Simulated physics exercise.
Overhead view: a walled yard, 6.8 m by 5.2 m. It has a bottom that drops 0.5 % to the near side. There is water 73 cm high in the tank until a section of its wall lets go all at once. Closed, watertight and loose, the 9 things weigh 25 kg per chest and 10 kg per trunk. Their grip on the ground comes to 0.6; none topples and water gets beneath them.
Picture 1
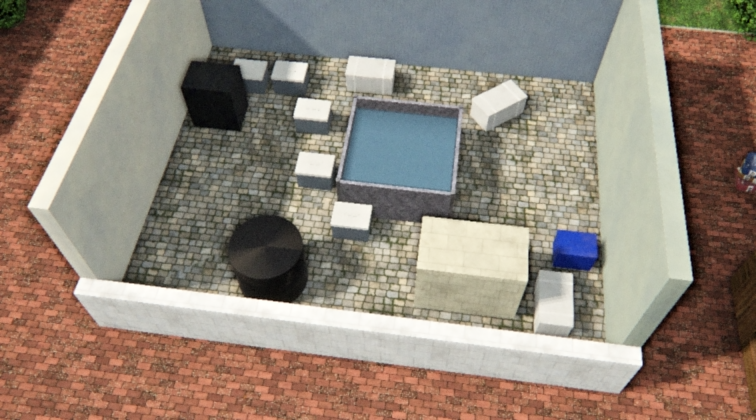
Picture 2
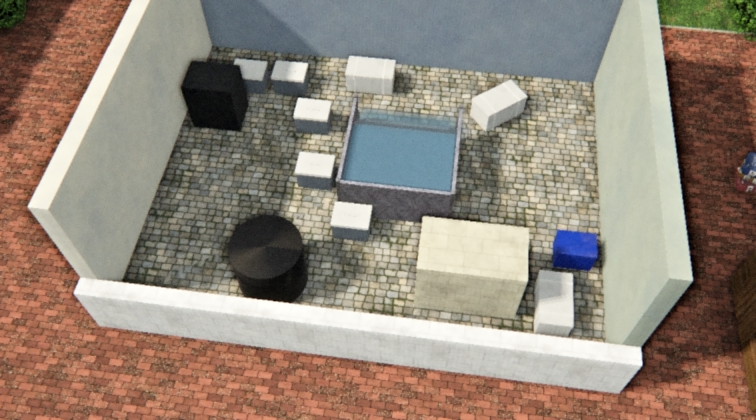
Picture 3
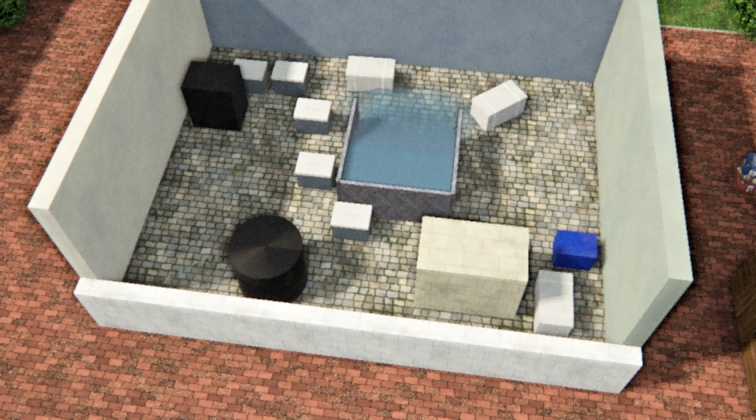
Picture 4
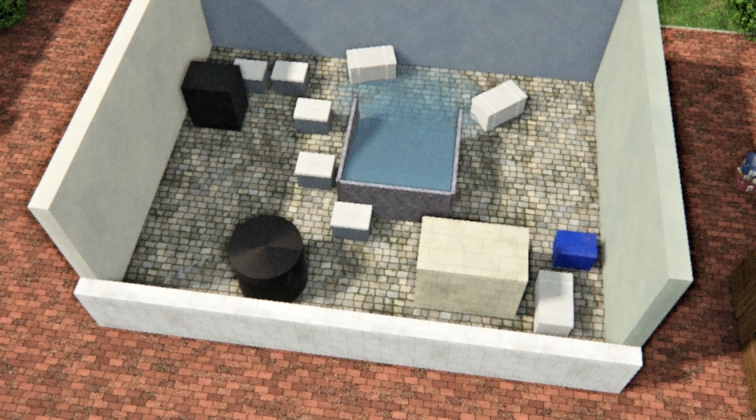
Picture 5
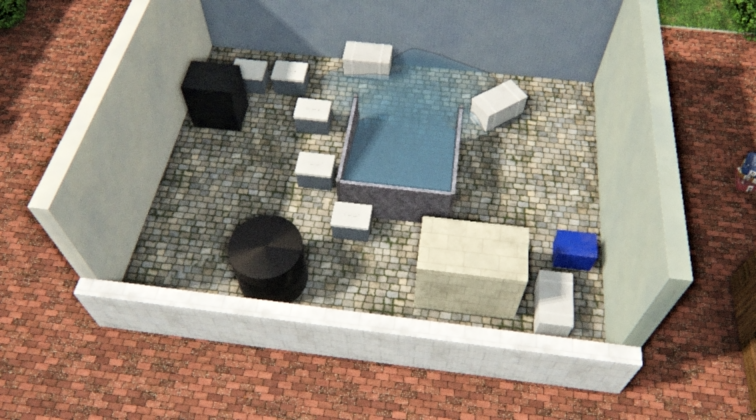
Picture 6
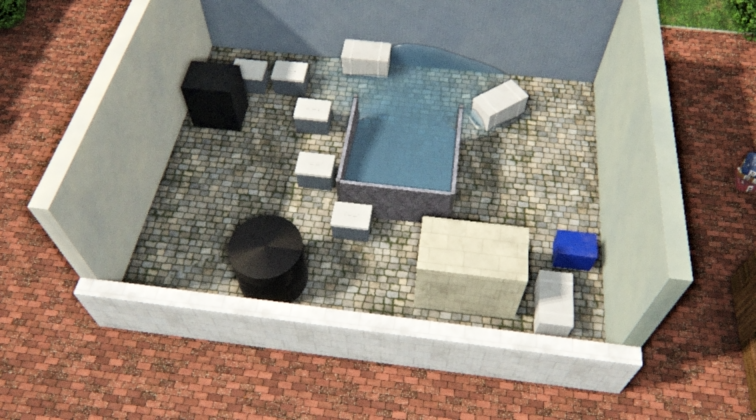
We see a walled yard from above, where the far side of a square water tank opens and water spreads across the paving toward the back wall, shifting a white block slightly while the other objects stay in place.
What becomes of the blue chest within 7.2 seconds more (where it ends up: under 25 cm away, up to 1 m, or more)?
Movement: Medium.
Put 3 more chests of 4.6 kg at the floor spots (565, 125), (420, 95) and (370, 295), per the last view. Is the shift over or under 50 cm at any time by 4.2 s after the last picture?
Taking them in the order given: Exceeds it, exceeds it and falls short.
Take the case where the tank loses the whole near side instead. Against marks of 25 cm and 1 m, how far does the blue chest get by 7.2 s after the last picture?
In that case the blue chest ends far away.
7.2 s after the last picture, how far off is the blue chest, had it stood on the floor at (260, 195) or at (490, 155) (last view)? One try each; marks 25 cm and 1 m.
Outcomes in order: It sits still; it sits still.
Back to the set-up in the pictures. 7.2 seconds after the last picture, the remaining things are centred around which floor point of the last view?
I'd say about (355, 184) in the last view.
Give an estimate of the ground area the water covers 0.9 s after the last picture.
Somewhere about 11.0 m2, give or take.
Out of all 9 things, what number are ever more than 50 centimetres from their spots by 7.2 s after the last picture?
4.
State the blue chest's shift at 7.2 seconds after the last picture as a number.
60 cm.
Then, 0.9 s after the last picture the blue chest is near (577, 243), 0.0 m from its start, aground; 1 afloat.
Then, 2.8 s after the last picture the blue chest is near (574, 264), 0.4 m from its start, aground; 3 afloat.
Then, 4.8 s after the last picture the blue chest is near (570, 280), 0.6 m from its start, aground; 4 afloat.
Then, 7.2 s after the last picture the blue chest is near (570, 280), 0.6 m from its start, aground; 3 afloat.
